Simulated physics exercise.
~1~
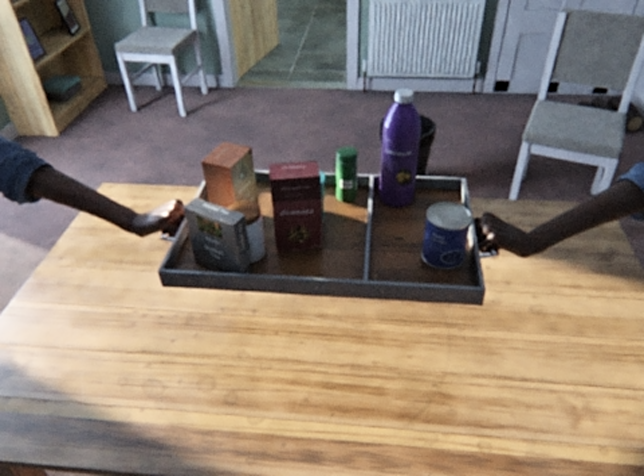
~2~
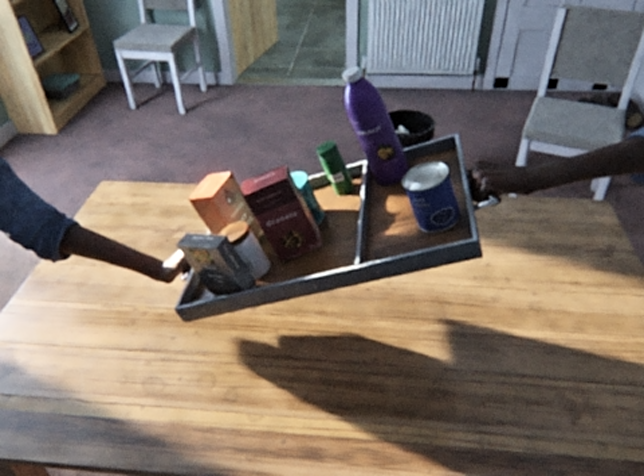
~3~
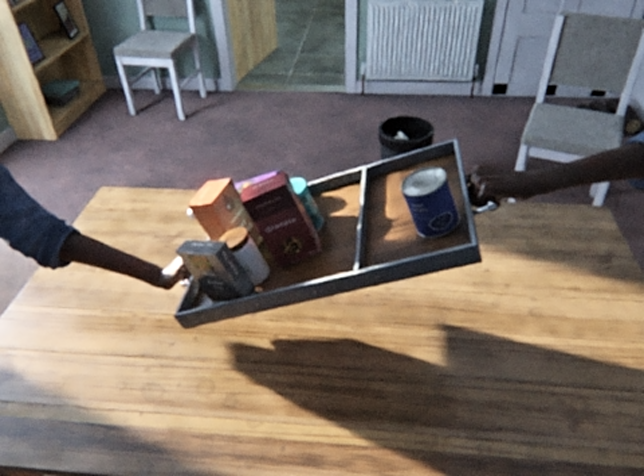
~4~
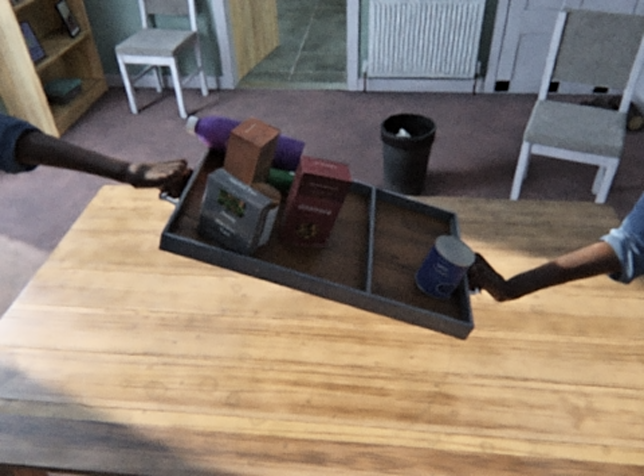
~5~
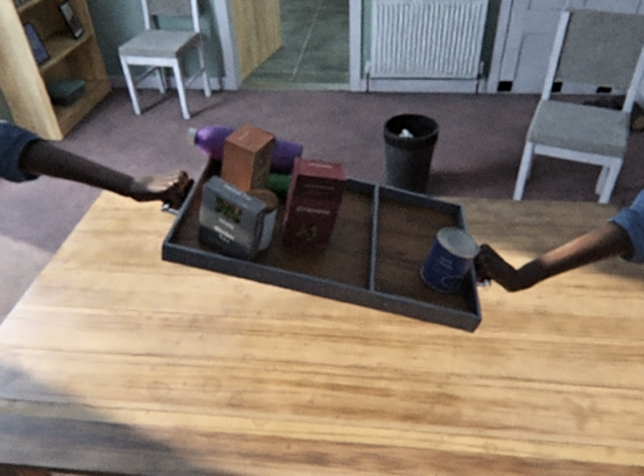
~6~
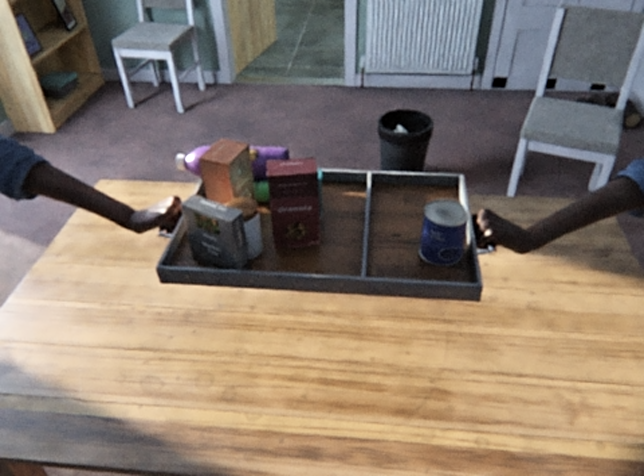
Purple bottle and green shaker toppling as two hands tip a loaded tray left, then right, then level, both still lying down.
